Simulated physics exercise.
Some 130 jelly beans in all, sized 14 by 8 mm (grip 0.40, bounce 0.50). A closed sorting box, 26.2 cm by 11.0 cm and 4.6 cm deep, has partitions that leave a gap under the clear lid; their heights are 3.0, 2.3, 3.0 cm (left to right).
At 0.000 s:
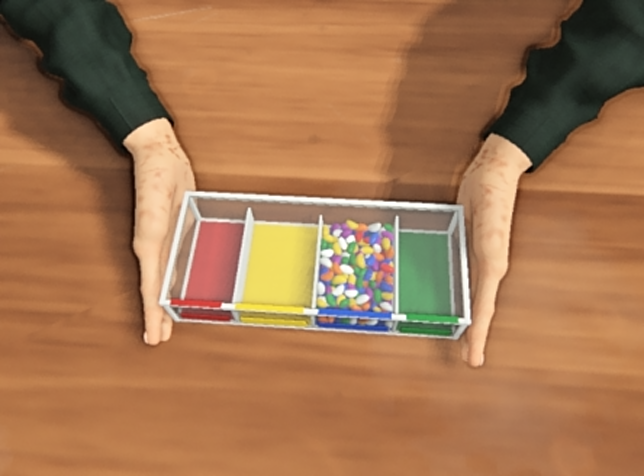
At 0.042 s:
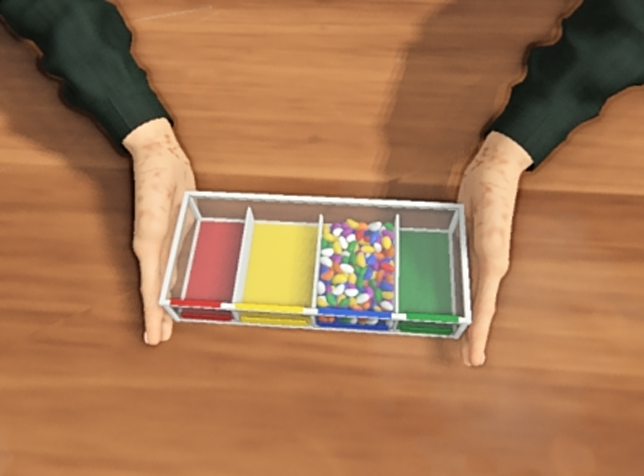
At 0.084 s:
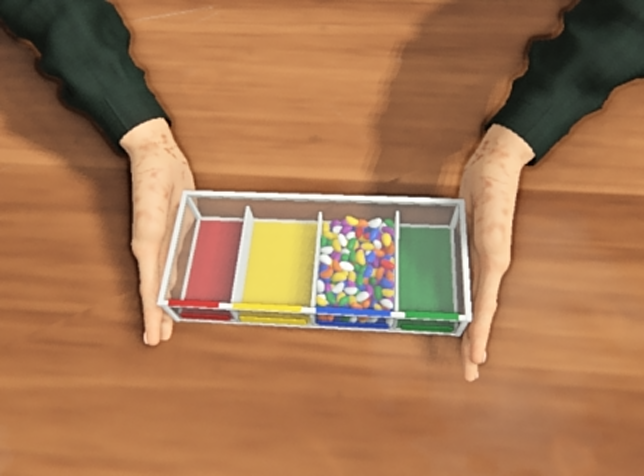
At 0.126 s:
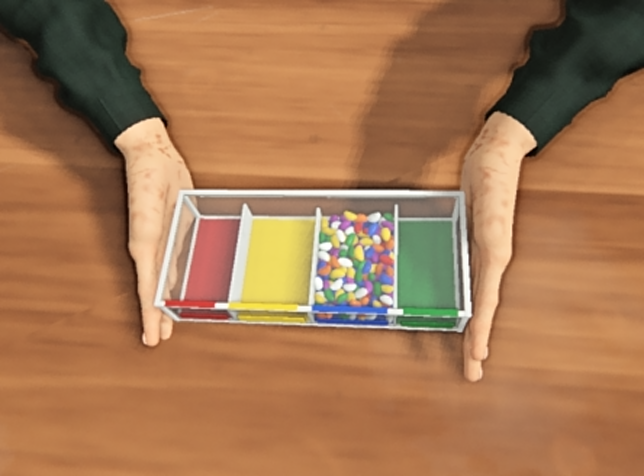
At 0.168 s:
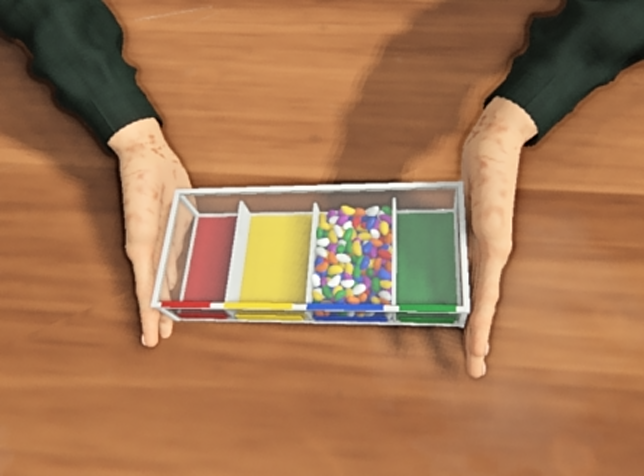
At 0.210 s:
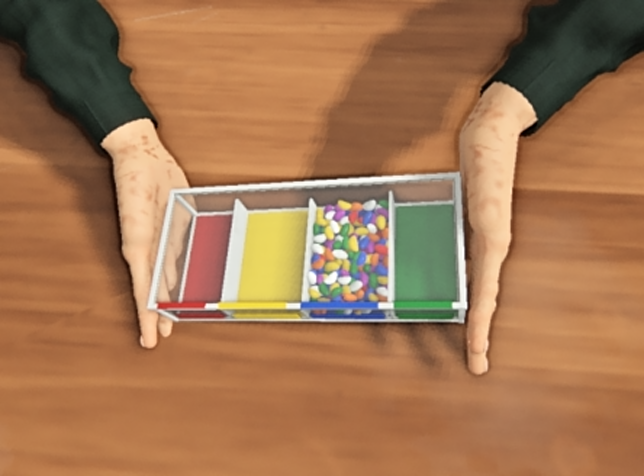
Two hands held a clear box with red, yellow, blue and green sections between their palms, then tilted it slightly, raising its right side while the colorful jelly beans stayed in the blue section.
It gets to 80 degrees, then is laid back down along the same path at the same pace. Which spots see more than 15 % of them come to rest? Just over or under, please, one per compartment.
Red: Over, blue: Over, green: Under, yellow: Over.
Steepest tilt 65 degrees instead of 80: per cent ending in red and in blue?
Then: Red 5, blue 70.
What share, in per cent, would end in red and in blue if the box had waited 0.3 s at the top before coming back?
Red 30; blue 35.
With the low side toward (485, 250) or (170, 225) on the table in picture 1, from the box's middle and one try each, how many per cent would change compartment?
Near 25 and 65 per cent, in that order.
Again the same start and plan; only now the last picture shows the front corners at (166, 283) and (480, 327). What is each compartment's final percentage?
Red = 0 %; blue = 65 %; green = 35 %; yellow = 0 %.
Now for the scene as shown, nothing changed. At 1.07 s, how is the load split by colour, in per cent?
You'd find red at 5, blue at 80, green at 0 and yellow at 15 per cent.
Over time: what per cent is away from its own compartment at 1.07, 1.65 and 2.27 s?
I'd put the three at close to 20, 65 and 65.
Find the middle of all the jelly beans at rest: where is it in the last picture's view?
Near (274, 298).
After 1.07 s, tilt 80 degrees; red 5 %, blue 80 %, yellow 15 %.
After 1.65 s, tilt 35 degrees; red 25 %, blue 35 %, yellow 40 %.
Then, at 2.27 s, tilt 0 degrees; red 25 %, blue 35 %, yellow 40 %.
In the end, at 2.9 s, red 25 %, blue 35 %, green 0 %, yellow 40 %.
